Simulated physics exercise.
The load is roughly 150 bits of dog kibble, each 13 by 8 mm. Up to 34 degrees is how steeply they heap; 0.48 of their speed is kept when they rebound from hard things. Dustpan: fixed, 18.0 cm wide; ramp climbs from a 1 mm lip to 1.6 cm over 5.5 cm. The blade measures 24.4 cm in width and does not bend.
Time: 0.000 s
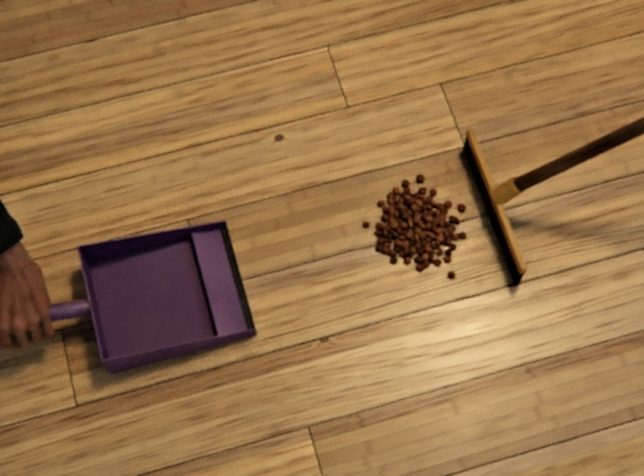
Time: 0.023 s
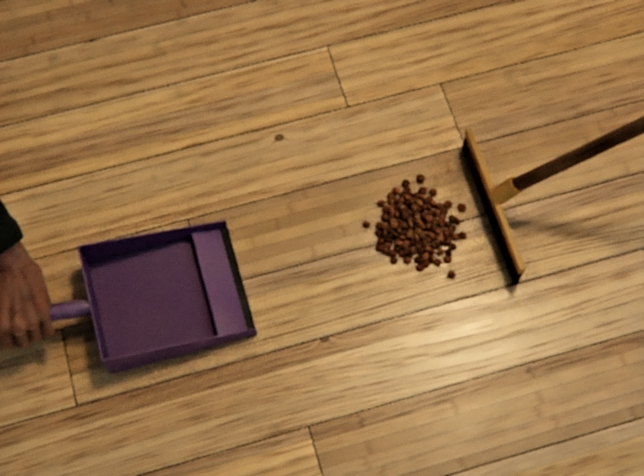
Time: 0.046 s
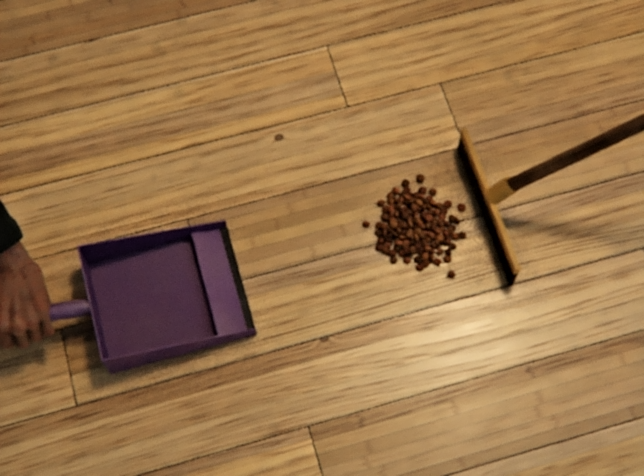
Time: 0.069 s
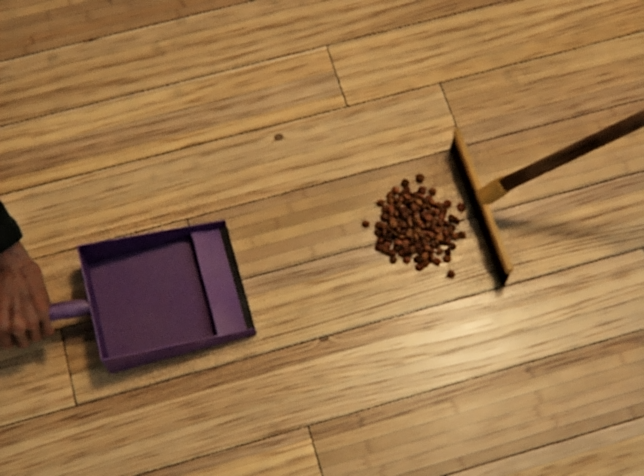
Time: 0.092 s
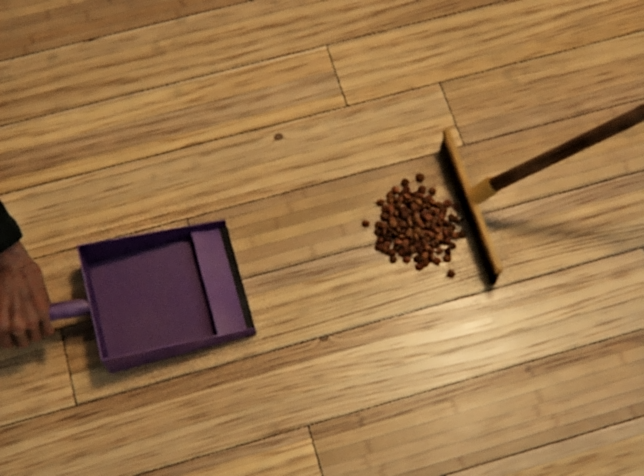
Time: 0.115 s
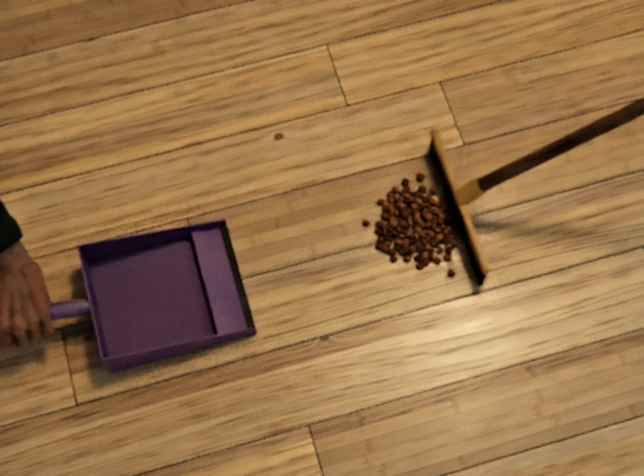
A wooden-handled broom or scraper slid left across the wood floor and just reached a small heap of brown kibble, nudging its nearest bits, while a hand at the left kept a purple dustpan still.
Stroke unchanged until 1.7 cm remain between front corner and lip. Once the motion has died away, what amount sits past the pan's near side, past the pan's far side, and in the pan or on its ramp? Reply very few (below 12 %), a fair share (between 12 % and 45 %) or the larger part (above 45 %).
Near side - very few; far side - a fair share; pan - a fair share.
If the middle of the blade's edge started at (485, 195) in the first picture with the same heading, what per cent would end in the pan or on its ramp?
It would come to about 30 in a hundred.
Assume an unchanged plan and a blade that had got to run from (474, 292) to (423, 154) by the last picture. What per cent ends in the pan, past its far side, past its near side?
Pan: 50, far side: 15, near side: 20.
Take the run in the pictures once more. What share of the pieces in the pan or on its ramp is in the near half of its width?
About 20 %.
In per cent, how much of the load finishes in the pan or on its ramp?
Around 40 in a hundred.
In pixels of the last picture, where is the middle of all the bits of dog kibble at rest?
(224, 250).
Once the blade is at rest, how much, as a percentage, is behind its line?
My guess is close to 10 per cent.
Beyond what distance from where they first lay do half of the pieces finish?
About 30 cm.
Then, at 0.32 s, middle of the blade 18 cm from the lip; 0 % over the lip, far side 10 %, near side 5 %.
Then, at 0.46 s, middle of the blade 7 cm from the lip; 0 % over the lip, far side 25 %, near side 5 %.
After 0.72 s, middle of the blade 2 cm from the lip; 40 % over the lip, far side 30 %, near side 5 %.
By 1.3 s all is still; near side 5 %, far side 30 %, pan 40 %, in front of the lip or behind the blade 25 %.
